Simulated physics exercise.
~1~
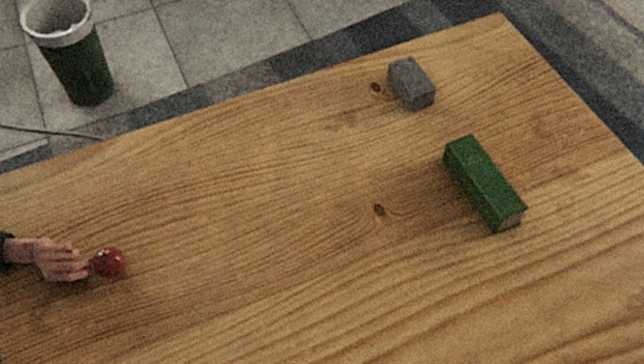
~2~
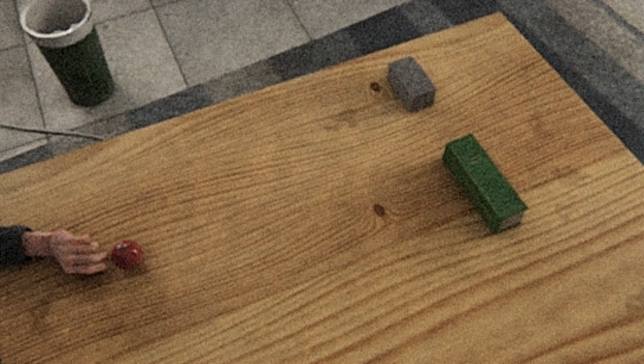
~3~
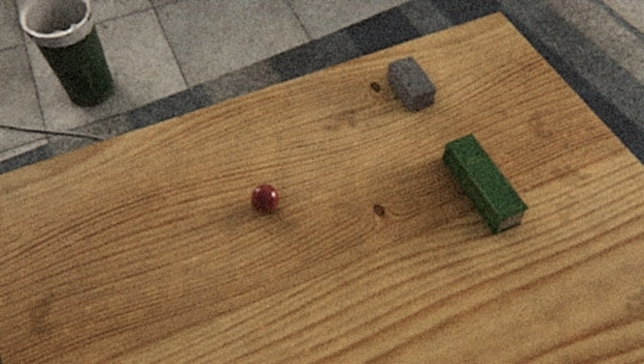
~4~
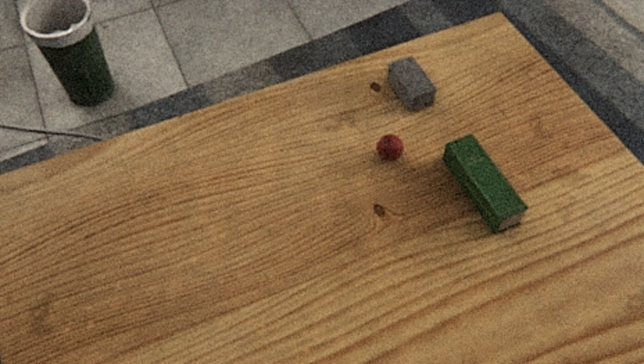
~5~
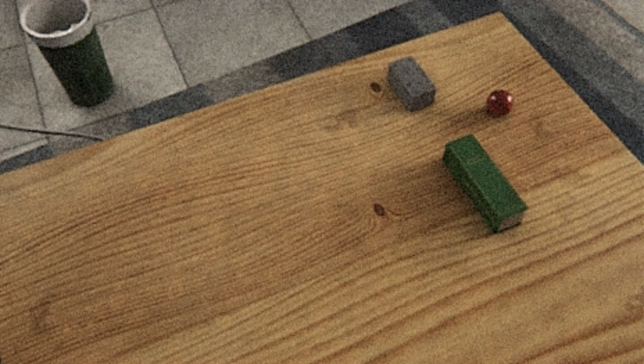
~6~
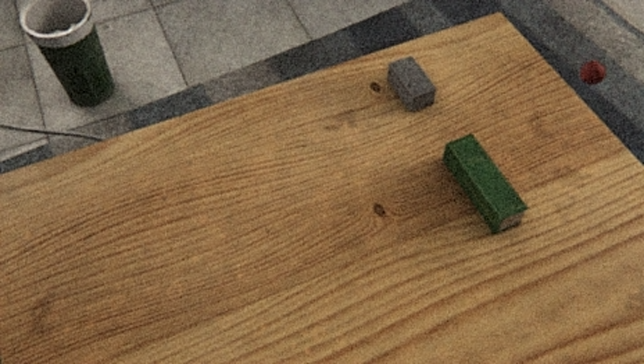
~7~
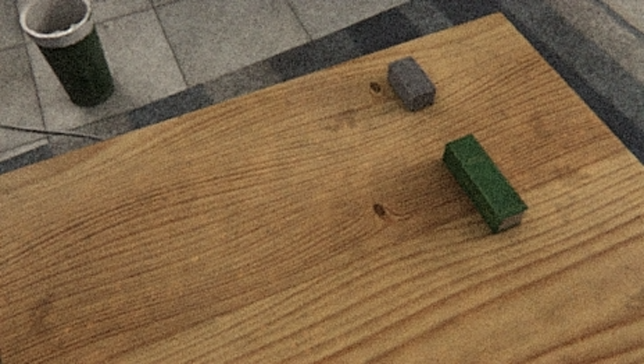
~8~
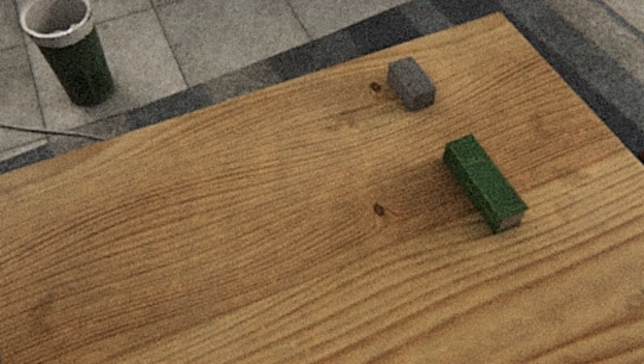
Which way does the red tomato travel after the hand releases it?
The red tomato moves to the right across the table, as the viewer sees it.
